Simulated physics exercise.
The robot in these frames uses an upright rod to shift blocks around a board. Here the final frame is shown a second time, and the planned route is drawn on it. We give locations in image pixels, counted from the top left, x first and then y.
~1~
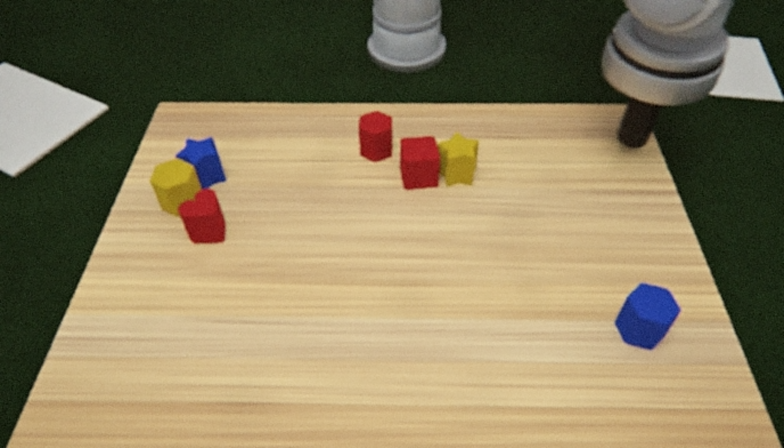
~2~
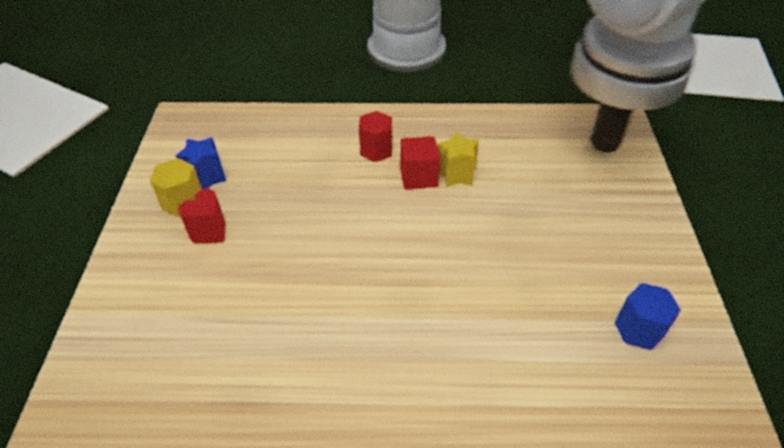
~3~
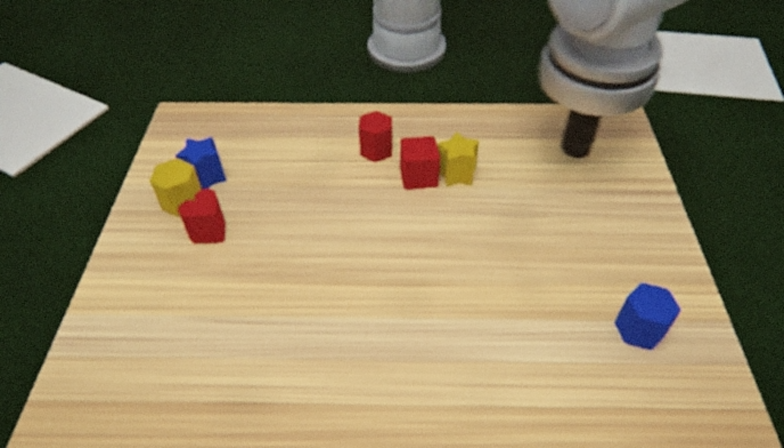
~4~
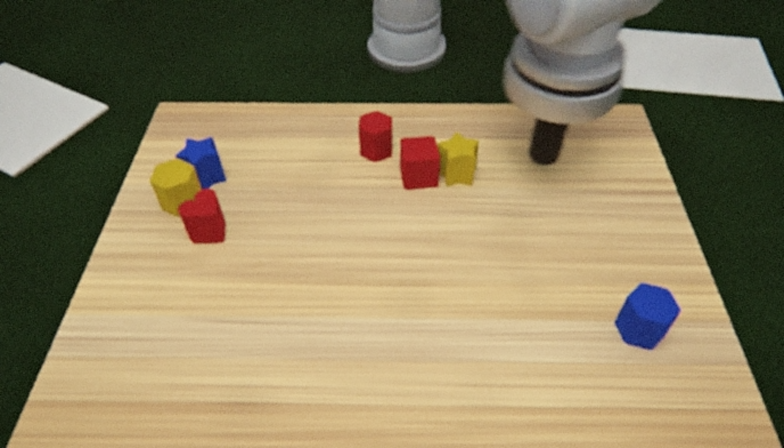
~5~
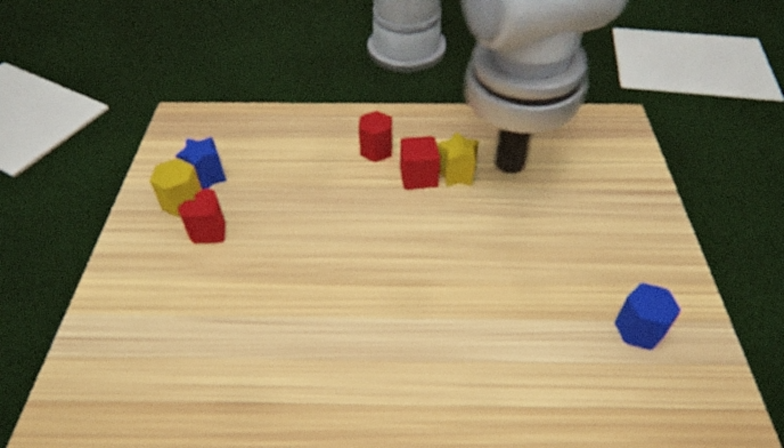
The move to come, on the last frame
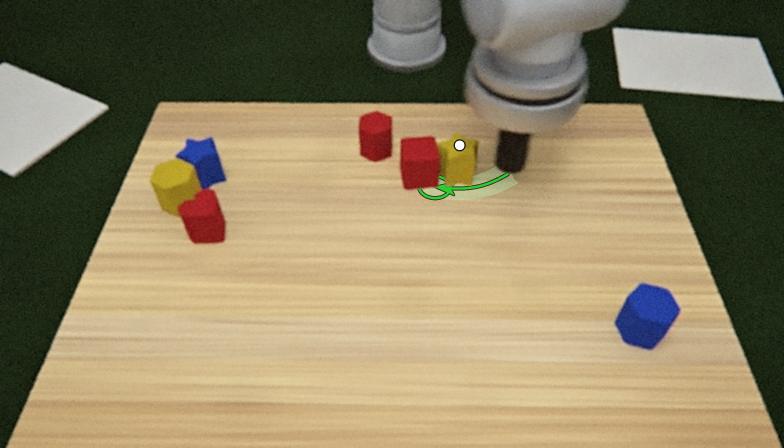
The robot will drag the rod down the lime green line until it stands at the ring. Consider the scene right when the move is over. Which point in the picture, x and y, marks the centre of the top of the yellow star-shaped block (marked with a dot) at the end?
Pixel (413, 144).
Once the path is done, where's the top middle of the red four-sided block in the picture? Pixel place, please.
Somewhere near (377, 142).
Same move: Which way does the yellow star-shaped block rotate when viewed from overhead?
Viewed from the top, it goes clockwise.
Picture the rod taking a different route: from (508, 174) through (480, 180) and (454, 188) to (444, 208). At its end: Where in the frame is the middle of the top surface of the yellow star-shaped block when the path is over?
Final place: (427, 152).
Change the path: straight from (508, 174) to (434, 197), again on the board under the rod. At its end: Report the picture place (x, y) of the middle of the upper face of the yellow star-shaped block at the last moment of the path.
Close to (415, 152).
Path on the board, from (508, 174) by way of (487, 184) and (461, 189) to (435, 187); the dot is on the yellow star-shaped block.
What follows on the original path. Halfway along, rod (476, 177); red four-sided block (415, 147); yellow star-shaped block (452, 146), turned 20° clockwise.
At the end, rod (435, 177); red hexagon (370, 119), turned 25° clockwise; red four-sided block (377, 142), turned 15° clockwise; yellow star-shaped block (413, 144), turned 30° clockwise.
